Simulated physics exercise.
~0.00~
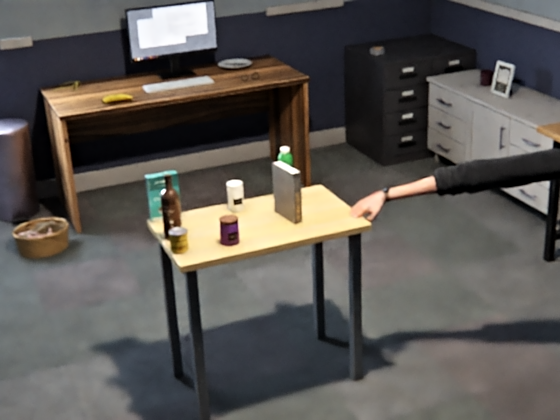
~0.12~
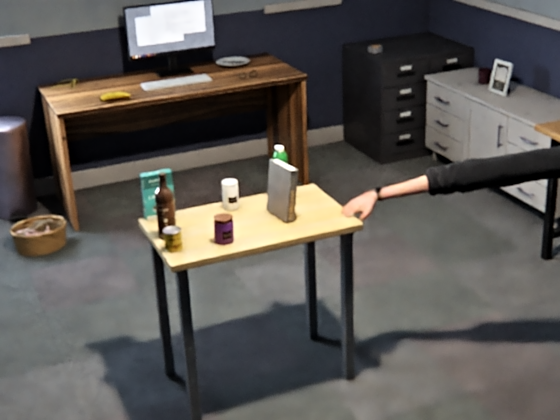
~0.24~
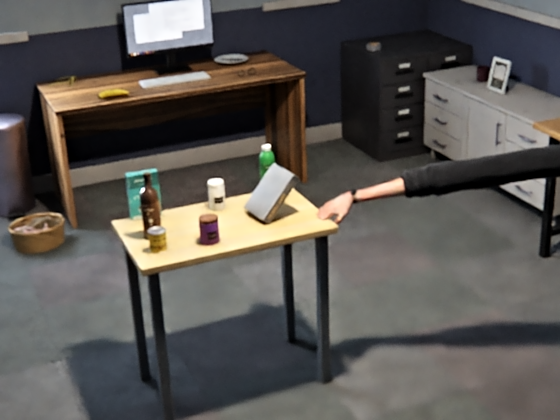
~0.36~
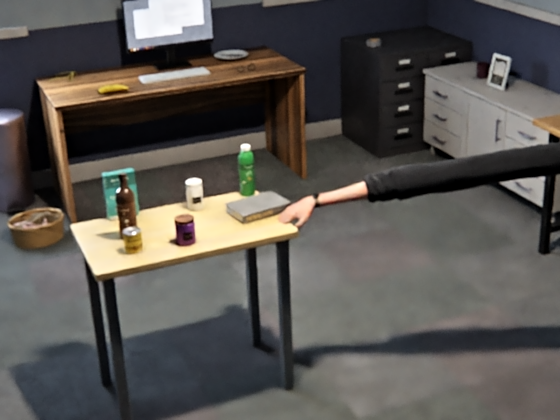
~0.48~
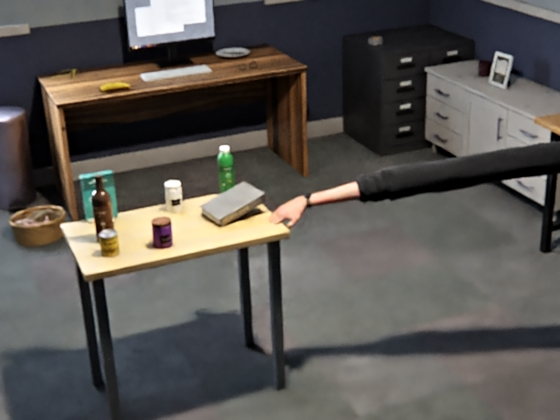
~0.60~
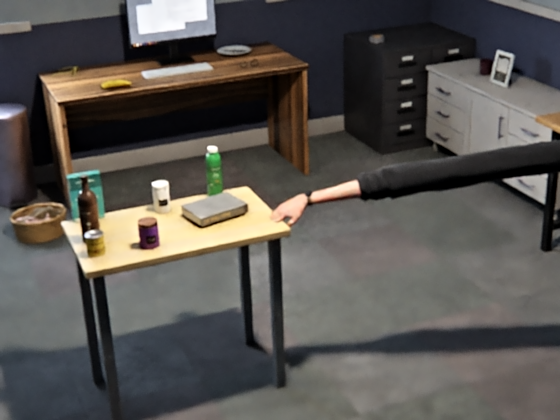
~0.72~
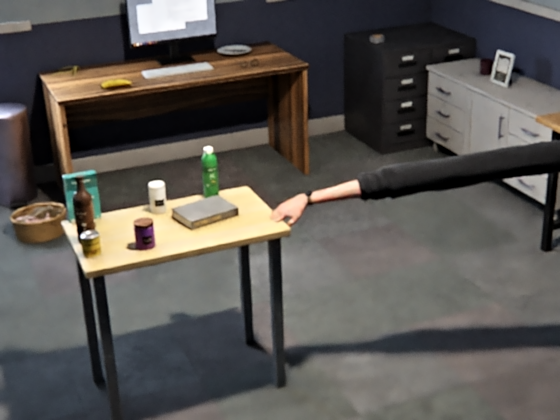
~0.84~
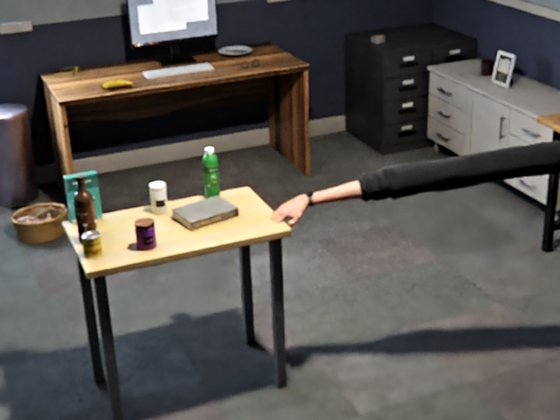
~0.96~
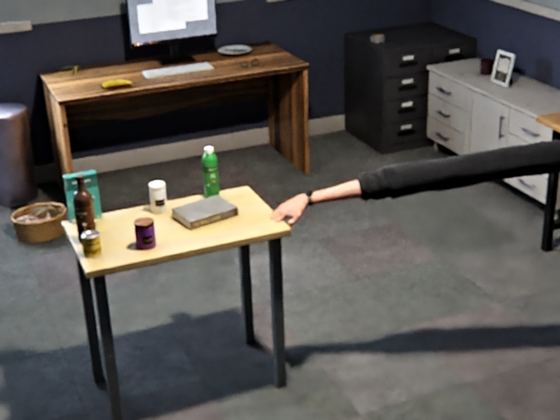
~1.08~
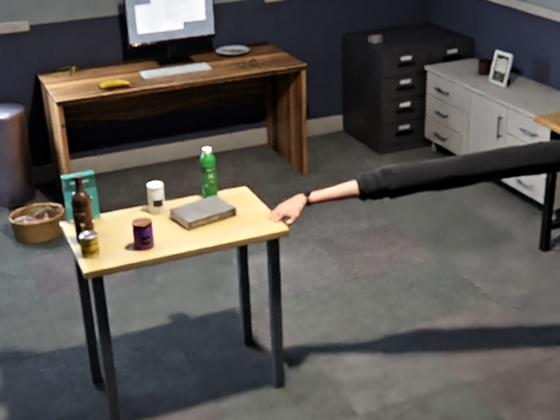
An arm in a dark sleeve pushed a small table of bottles, jars and other items to the left, and the grey book tipped over. The table stopped, and the book slid a little farther and lay flat while everything else stayed upright.
